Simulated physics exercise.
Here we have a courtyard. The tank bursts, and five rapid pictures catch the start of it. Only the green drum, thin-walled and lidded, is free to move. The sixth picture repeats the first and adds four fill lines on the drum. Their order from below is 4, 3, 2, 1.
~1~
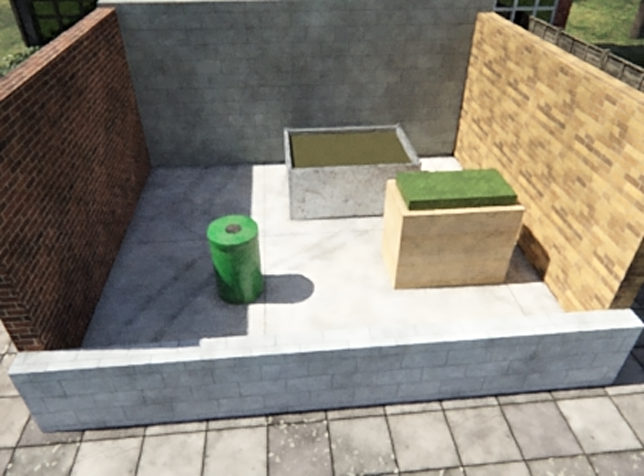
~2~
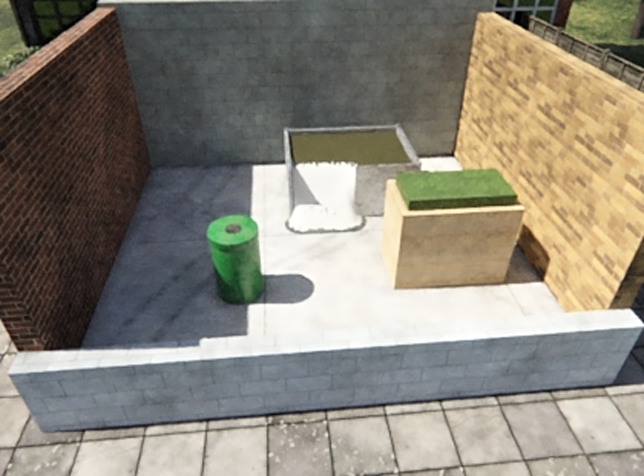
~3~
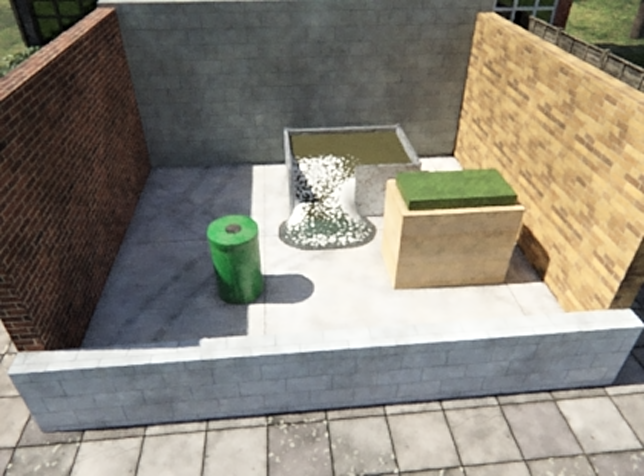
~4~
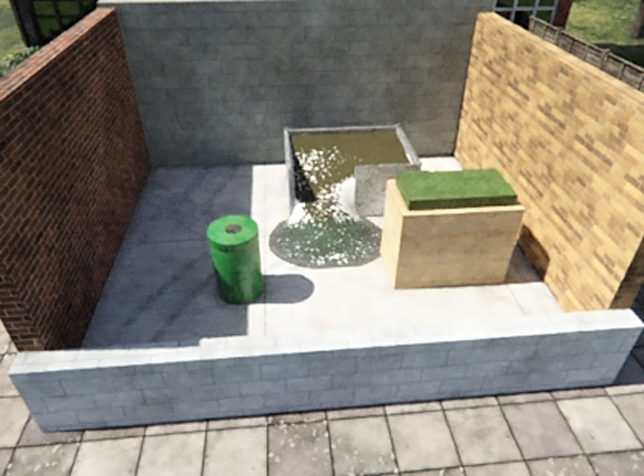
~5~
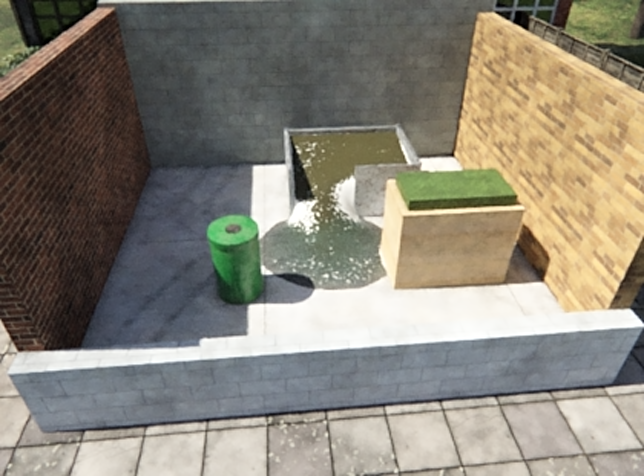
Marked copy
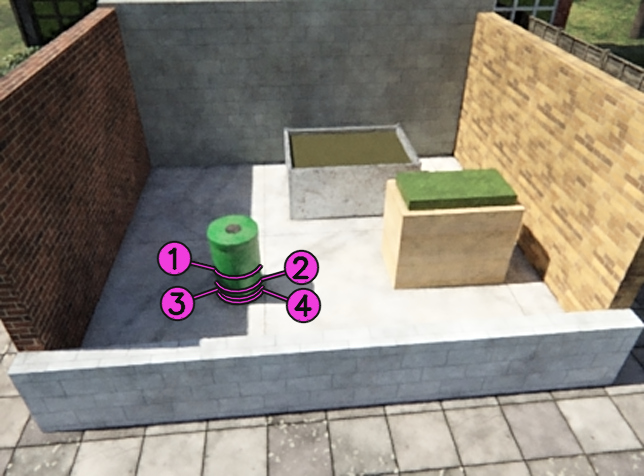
Walled courtyard with water pouring from the front of a concrete tank and spreading across the paving beside a still green drum.
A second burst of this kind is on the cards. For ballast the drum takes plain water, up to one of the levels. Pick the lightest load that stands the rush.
Go for 1.
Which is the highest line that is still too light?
The answer is 2.
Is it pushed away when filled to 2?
Yes, that goes wrong.
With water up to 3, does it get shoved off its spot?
Yes, it does.
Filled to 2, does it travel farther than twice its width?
No, it does not.
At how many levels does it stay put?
One of them.
On the marked copy, 1 at (236, 277); 2 at (238, 291); 3 at (239, 298); 4 at (240, 302); from the bottom up 4, 3, 2, 1.
With 1, it does not move.
With 2, it is pushed about half its own width away.
With 3, it is pushed about 4 times its own width away.
With 4, it is pushed about 3 times its own width away.
